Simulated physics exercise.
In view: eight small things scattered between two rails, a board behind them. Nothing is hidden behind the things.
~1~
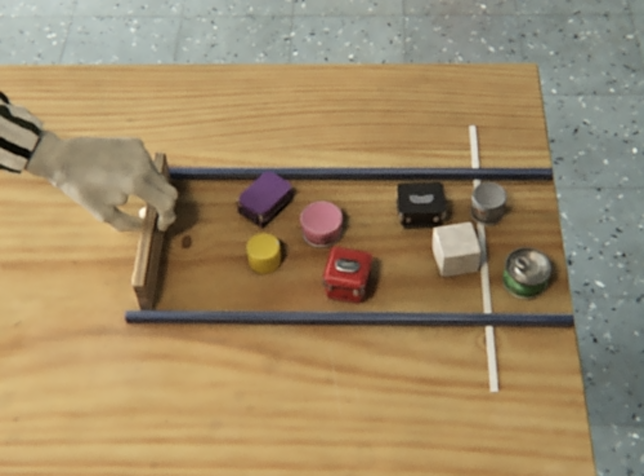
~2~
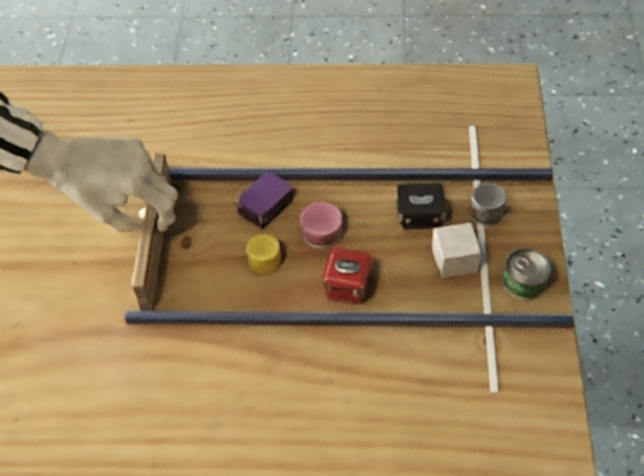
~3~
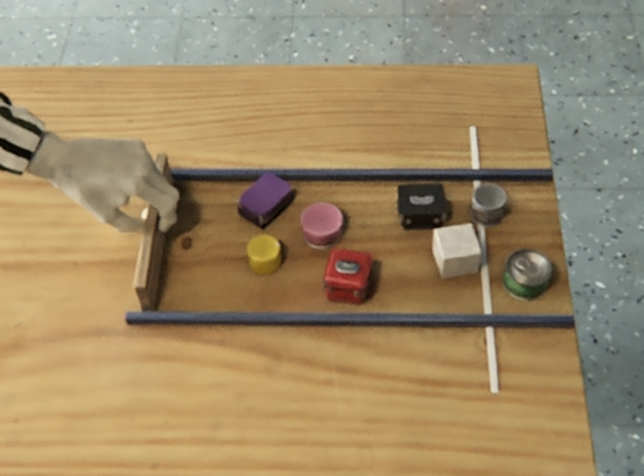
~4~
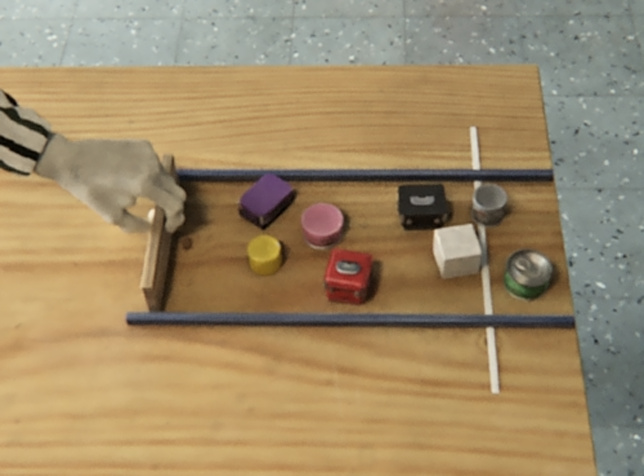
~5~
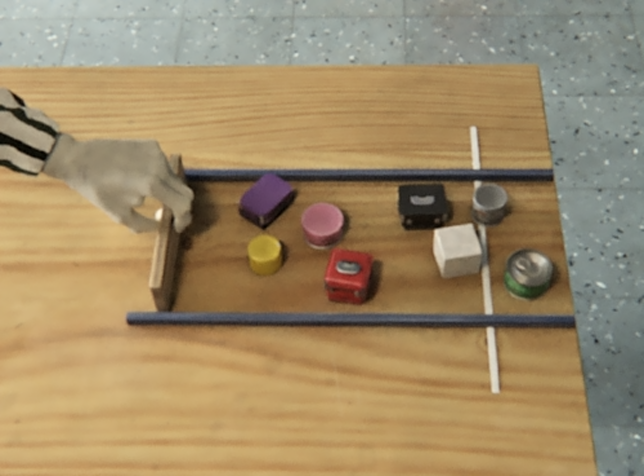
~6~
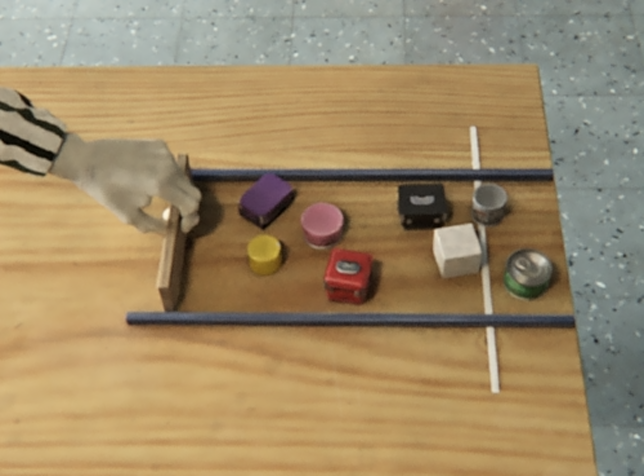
A gloved-looking hand in a striped cuff rests on a wooden board, then slides it slightly rightward between two dark rails on a wooden tabletop, seen from above by a still camera. Between the rails sit a purple case, yellow and pink round pieces, a red case, a black case, a white block, a grey tin and a green pot near a white tape strip. None of these eight objects visibly moves.
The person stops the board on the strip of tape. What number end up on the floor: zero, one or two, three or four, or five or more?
In the end the number that fall off is one or two.
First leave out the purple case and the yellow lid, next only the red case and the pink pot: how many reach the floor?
Fallen: 0, and 1 in the other try.
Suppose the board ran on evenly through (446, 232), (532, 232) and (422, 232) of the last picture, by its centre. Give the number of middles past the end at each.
In that order 0, 4 and 0.
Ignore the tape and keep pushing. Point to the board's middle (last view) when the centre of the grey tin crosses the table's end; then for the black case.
Its middle is around (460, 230) and around (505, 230).
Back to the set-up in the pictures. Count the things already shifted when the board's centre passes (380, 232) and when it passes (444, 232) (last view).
First 5, then 8.
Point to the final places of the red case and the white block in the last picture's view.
The red case stops around (510, 292); the white block around (537, 249).
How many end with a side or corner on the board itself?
The number is 4.
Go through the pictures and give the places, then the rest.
Green pot (526, 273); grey tin (488, 204); white block (456, 250); board (153, 230); tape (482, 246), in the first frame.
Grey tin (488, 205); board (153, 230), in the second frame.
White block (457, 251); purple case (266, 201), in the third frame.
Green pot (527, 275); black case (422, 207), in the fourth frame.
Grey tin (489, 206); red case (349, 277), in the fifth frame.
Green pot (527, 275); grey tin (489, 206); white block (457, 251); board (176, 231); tape (483, 247), in the sixth frame.
Soon after, none off yet; green pot at rest near (527, 275); grey tin at rest near (489, 206); white block at rest near (457, 251).
After that, none off yet; green pot moving near (536, 277); grey tin displaced about its own width near (538, 203); white block displaced about its own width near (493, 252).
In the end, the number that fall off is one or two; gone, grey tin.
